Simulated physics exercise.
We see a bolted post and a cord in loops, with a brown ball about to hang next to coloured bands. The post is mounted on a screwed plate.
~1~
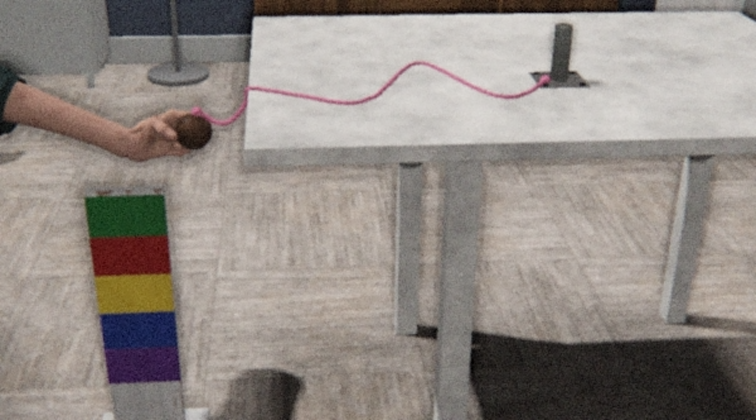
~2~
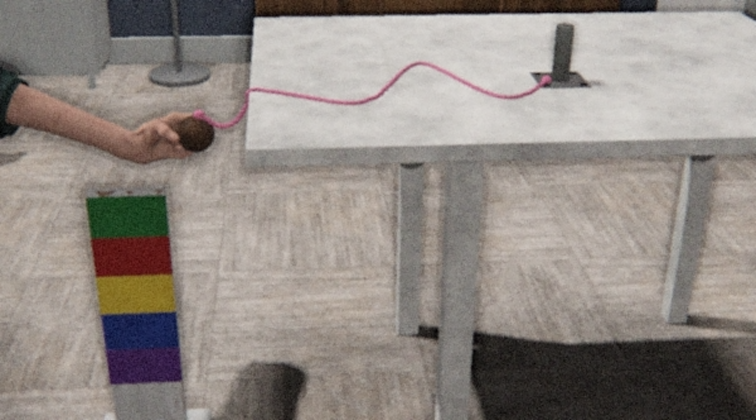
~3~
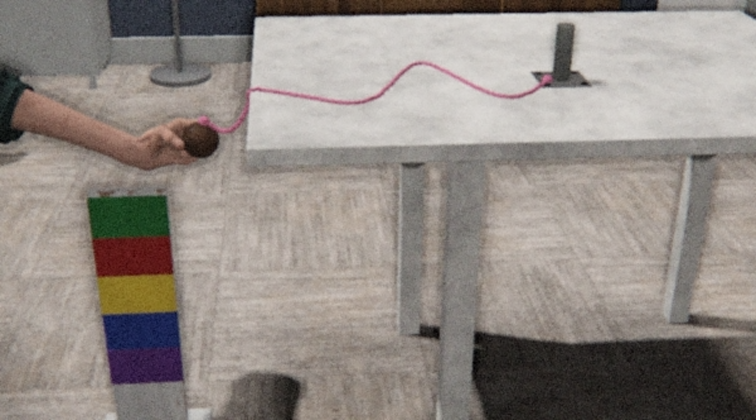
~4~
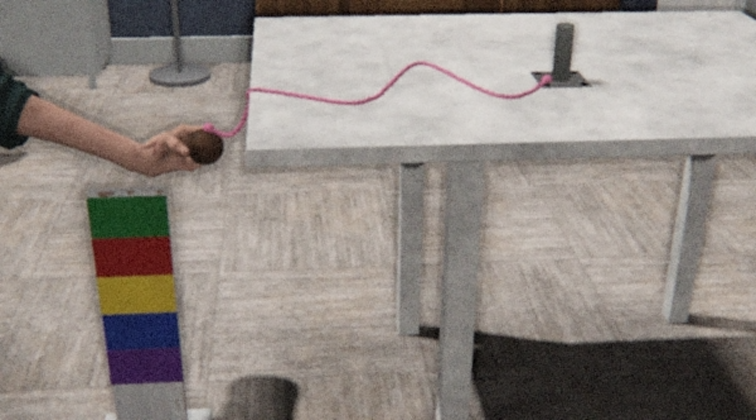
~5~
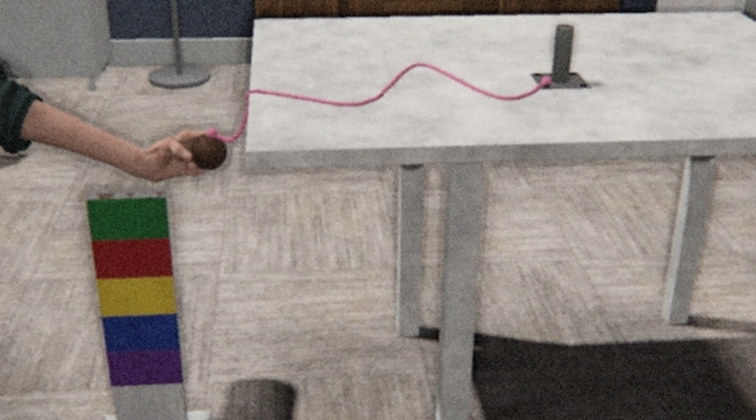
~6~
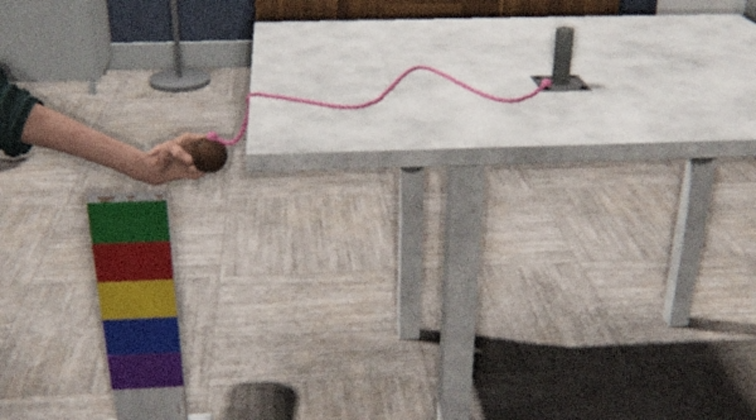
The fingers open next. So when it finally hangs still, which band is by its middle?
At blue.
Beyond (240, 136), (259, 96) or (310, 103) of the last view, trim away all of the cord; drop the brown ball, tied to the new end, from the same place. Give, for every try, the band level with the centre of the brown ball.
One after the other, yellow; red; green.
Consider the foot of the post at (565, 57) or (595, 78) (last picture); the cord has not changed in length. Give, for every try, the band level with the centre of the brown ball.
In turn, yellow and then yellow.
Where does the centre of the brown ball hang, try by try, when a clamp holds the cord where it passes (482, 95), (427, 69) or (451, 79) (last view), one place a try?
Going through the three tries, you get (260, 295), (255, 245) and (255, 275).
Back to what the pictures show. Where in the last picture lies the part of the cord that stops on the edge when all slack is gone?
(388, 91).
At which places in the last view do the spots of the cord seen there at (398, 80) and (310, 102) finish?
They finish close to (287, 89) and close to (257, 191).
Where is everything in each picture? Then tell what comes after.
In the first picture, brown ball (194, 131); green (126, 218); red (131, 257); yellow (135, 295); blue (139, 332); purple (143, 366).
In the second picture, brown ball (196, 134); cord through (530, 93) (458, 79) (403, 72) (369, 100) (276, 93).
In the third picture, brown ball (201, 140).
In the fourth picture, brown ball (205, 147); cord through (530, 93) (458, 79) (403, 72) (369, 100) (277, 93).
In the fifth picture, brown ball (209, 152).
In the sixth picture, brown ball (209, 155); cord through (530, 97) (458, 83) (403, 76) (369, 104) (277, 97).
A little later, ball near (226, 298); level with yellow.
Next, ball near (282, 313); level with blue.
Later still, ball near (251, 326); level with blue.
When it is over, ball near (265, 324); level with blue. The blue one.
